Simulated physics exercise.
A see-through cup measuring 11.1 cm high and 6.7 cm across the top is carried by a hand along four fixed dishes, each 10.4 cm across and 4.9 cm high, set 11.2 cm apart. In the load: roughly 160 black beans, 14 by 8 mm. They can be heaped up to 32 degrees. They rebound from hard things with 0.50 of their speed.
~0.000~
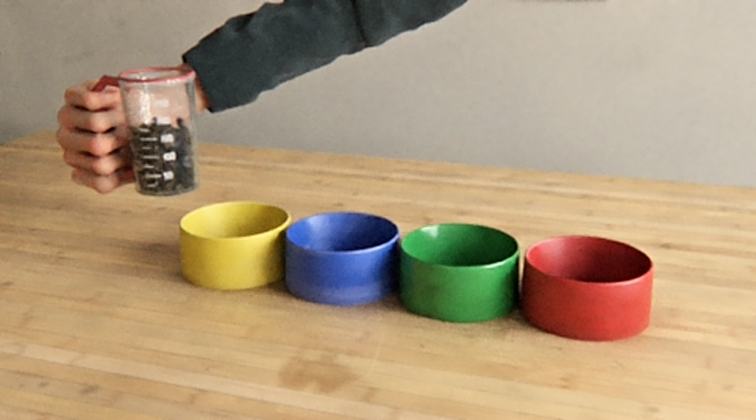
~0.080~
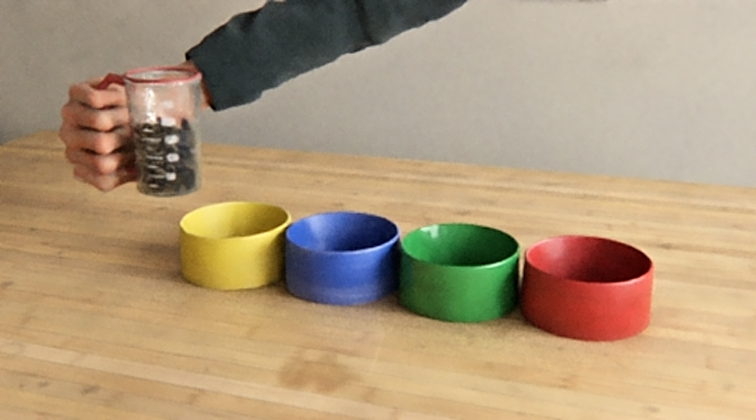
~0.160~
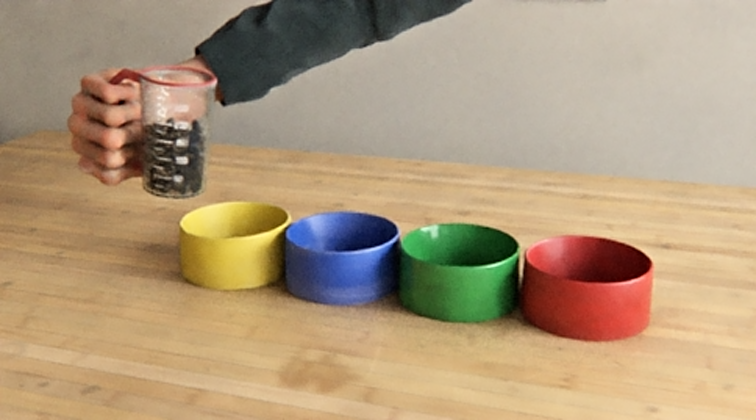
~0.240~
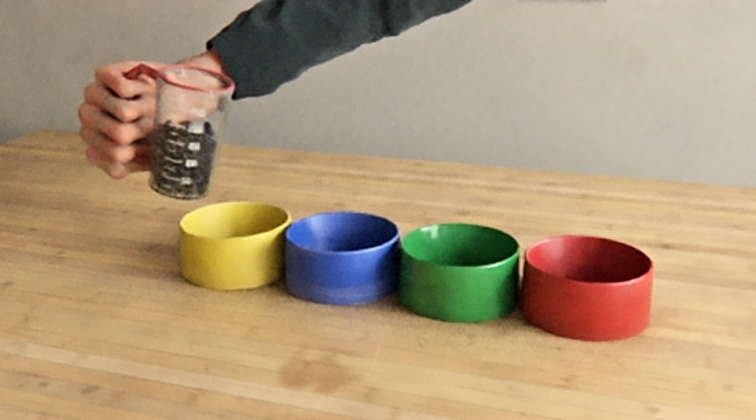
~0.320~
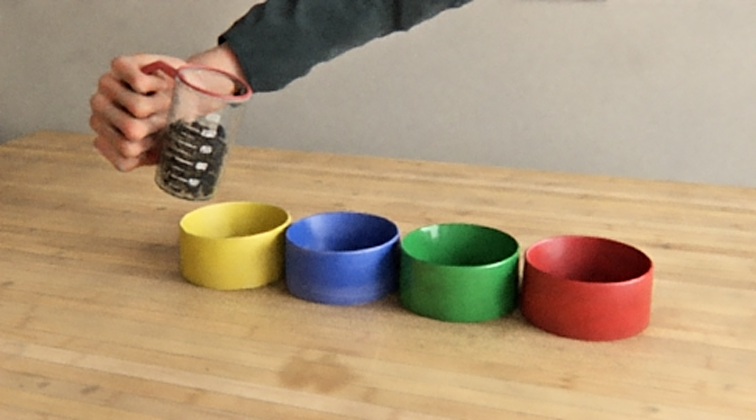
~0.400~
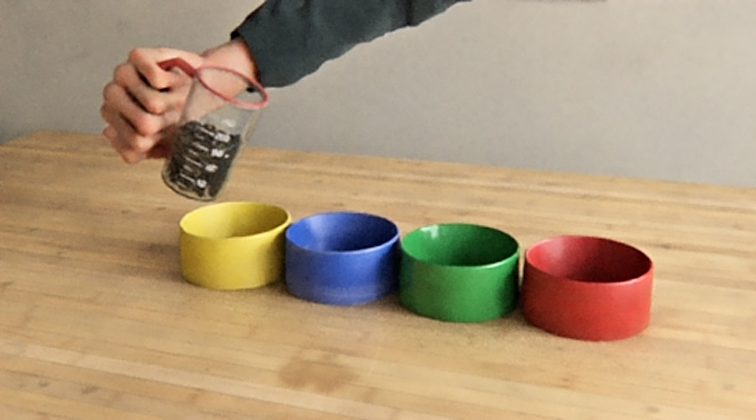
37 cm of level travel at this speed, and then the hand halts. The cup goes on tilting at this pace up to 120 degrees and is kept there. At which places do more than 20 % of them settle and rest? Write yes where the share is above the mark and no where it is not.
Red dish: No, blue dish: No, green dish: Yes, yellow dish: No, counter: No.
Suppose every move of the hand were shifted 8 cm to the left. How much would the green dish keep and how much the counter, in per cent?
Shares - green 50 / counter 10.
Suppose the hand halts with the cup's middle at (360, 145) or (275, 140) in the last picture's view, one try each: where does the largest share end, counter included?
Green, then blue.
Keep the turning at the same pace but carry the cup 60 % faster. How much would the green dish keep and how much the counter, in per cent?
Shares: Green 0, counter 0.
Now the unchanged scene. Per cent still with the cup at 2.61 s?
It comes out close to 0 per cent.
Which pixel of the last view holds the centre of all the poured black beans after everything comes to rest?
Once everything settles, the centre is around (478, 282).
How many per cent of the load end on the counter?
I'd reckon around 10 per cent.
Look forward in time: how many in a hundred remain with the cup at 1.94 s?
0 %.
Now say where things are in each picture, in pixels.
Cup at (162, 132), tilt 0 degrees, lip at (188, 76), moved 0.0 cm; middle of the pieces at (167, 160); yellow dish at (235, 220); blue dish at (343, 232); green dish at (460, 245); red dish at (588, 259), in the first picture.
Cup at (166, 132), tilt 2 degrees, lip at (194, 78), moved 0.4 cm; middle of the pieces at (170, 161), in the second picture.
Cup at (176, 133), tilt 8 degrees, lip at (210, 83), moved 1.6 cm; middle of the pieces at (177, 161), in the third picture.
Cup at (188, 134), tilt 15 degrees, lip at (228, 90), moved 2.8 cm; middle of the pieces at (186, 161), in the fourth picture.
Cup at (200, 135), tilt 21 degrees, lip at (246, 97), moved 4.1 cm; middle of the pieces at (194, 161), in the fifth picture.
Cup at (212, 136), tilt 28 degrees, lip at (263, 104), moved 5.4 cm; middle of the pieces at (203, 161); yellow dish at (235, 220); blue dish at (343, 232); green dish at (460, 245); red dish at (588, 259). Its pace works out near 80 degrees a second; the hand travels 16 cm a second, in the sixth picture.
After 1.33 s, tilt 104 degrees; cup holds 100 %.
Then, at 1.94 s, tilt 120 degrees; cup holds 0 %, red 5 %, green 85 %.
After 2.61 s, tilt 120 degrees; cup holds 0 %, red 5 %, green 85 %.
At rest (2.9 s), red 5 %, blue 0 %, green 85 %, yellow 0 %, counter 10 %.
